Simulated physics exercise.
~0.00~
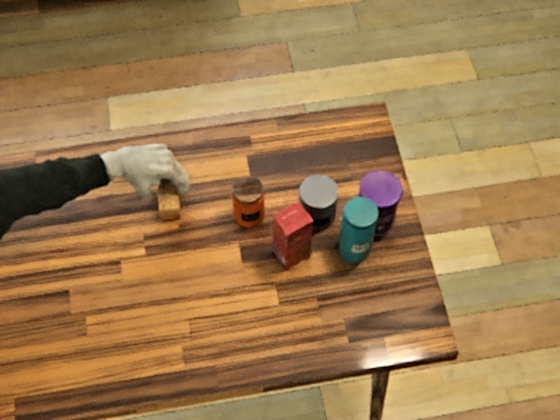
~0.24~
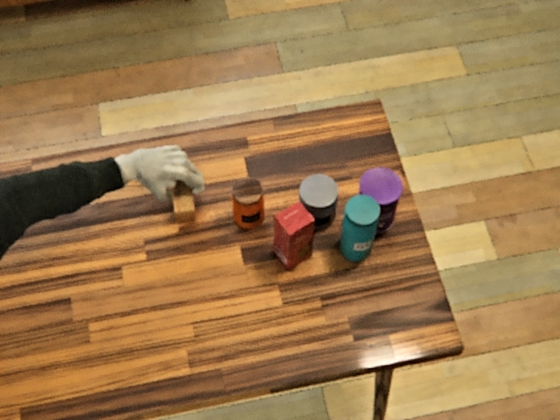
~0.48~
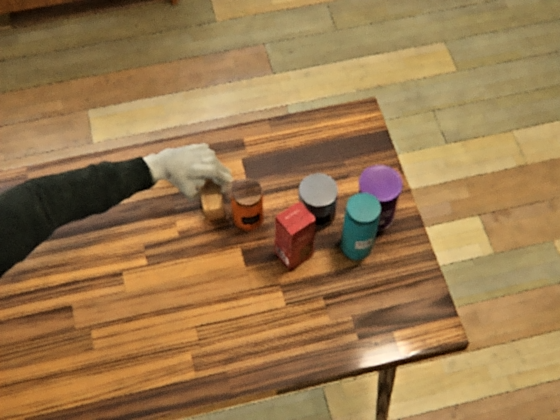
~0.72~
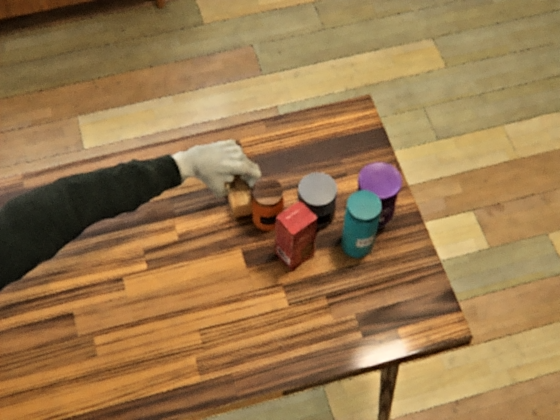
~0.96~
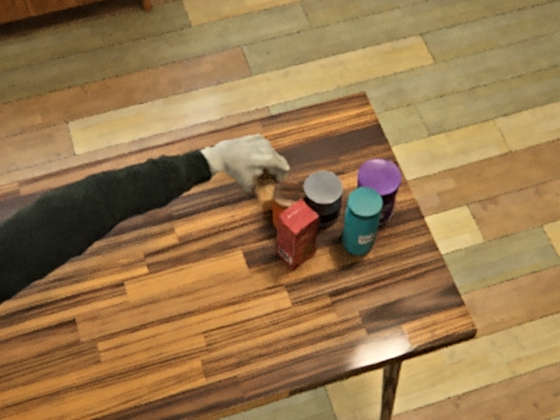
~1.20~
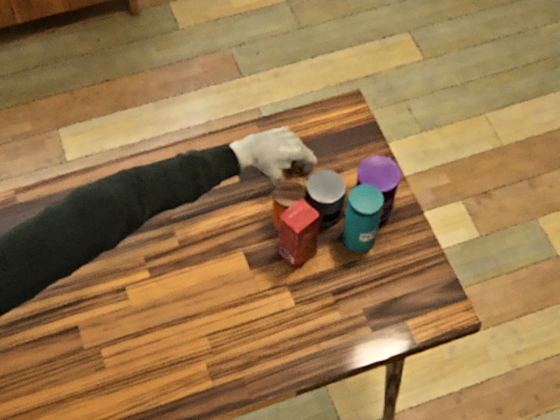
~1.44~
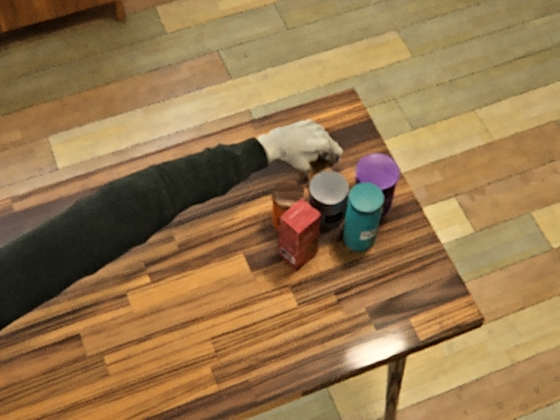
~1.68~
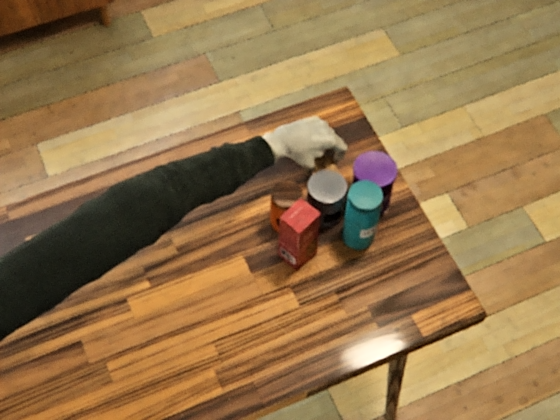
On a wooden table, a gloved hand slides a block right, shifting the orange jar, which stays upright.
